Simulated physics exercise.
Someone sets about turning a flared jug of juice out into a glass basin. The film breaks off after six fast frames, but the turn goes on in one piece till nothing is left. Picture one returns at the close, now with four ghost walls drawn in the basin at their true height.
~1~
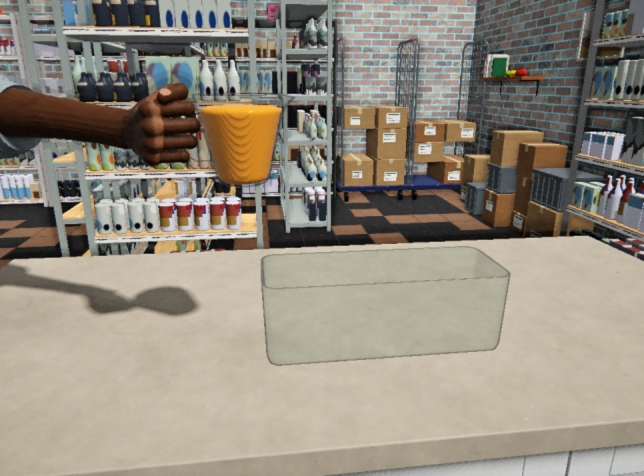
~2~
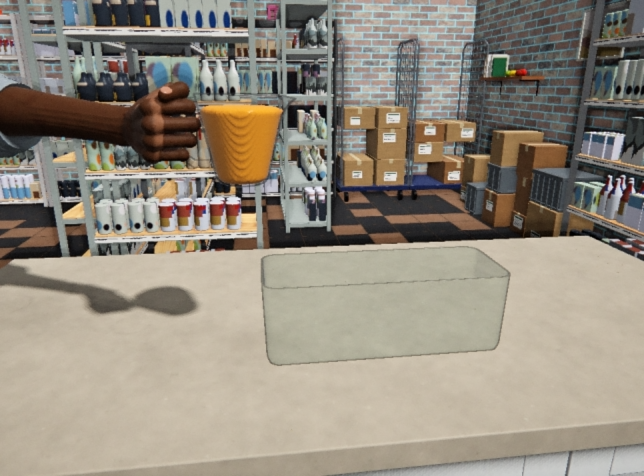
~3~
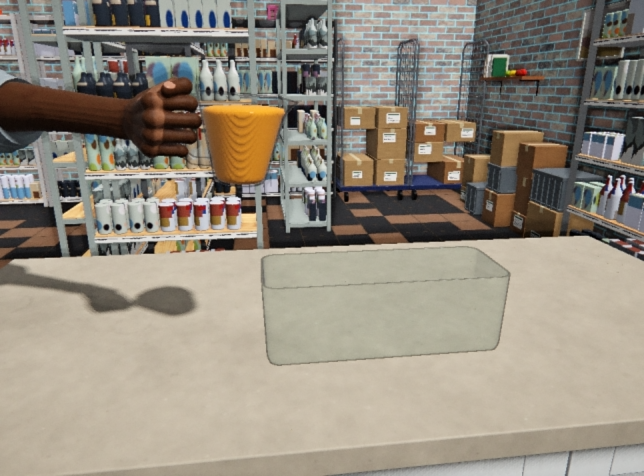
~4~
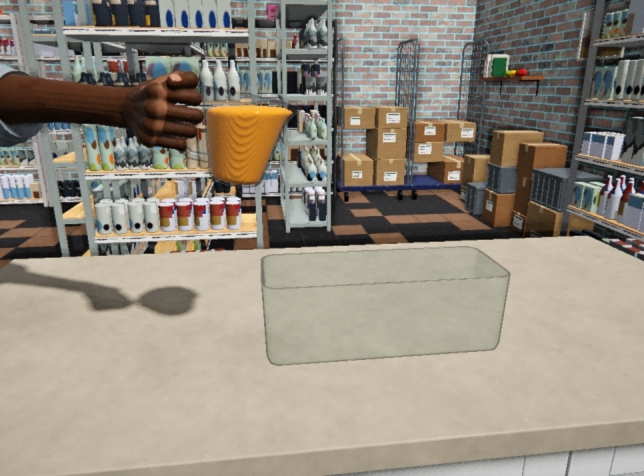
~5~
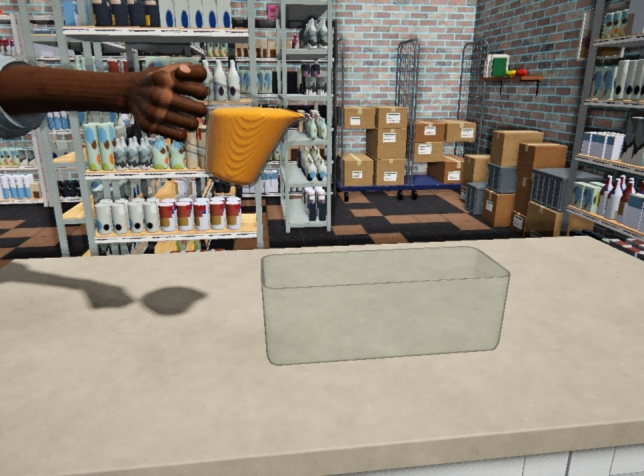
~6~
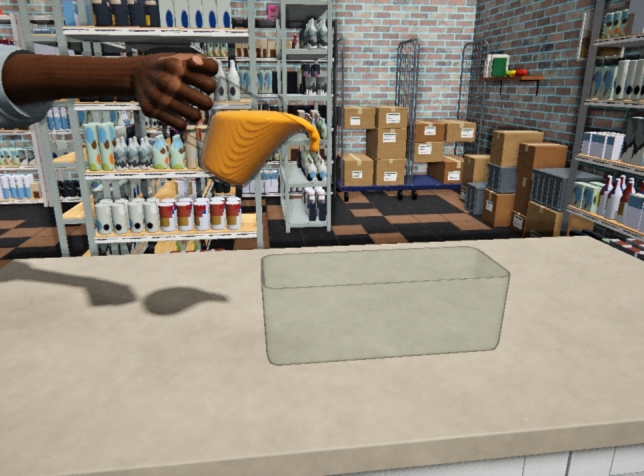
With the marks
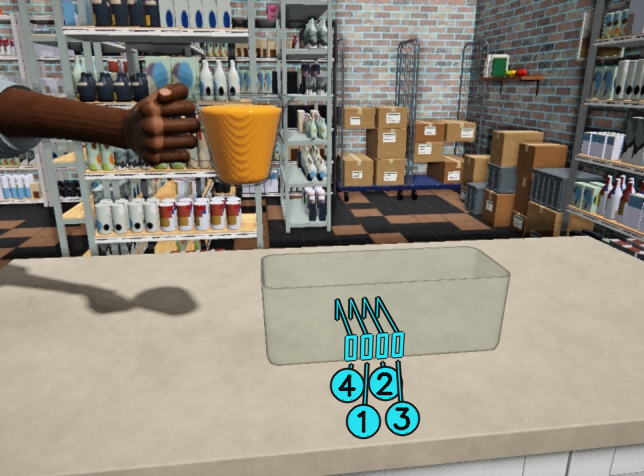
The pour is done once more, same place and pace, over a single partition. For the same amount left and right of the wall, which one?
1 beats the others.
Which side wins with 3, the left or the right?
The left side.
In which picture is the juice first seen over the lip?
Picture 6.
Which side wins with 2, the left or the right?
The left side.
In cyan, 1 at (367, 363); 2 at (382, 362); 3 at (398, 361); 4 at (351, 365).
With 1, about 52 % ends left of the wall and 46 % right of it.
With 2, about 82 % ends left of the wall and 14 % right of it; 4 % is lost outside.
With 3, about 89 % ends left of the wall and 8 % right of it.
With 4, about 21 % ends left of the wall and 78 % right of it.
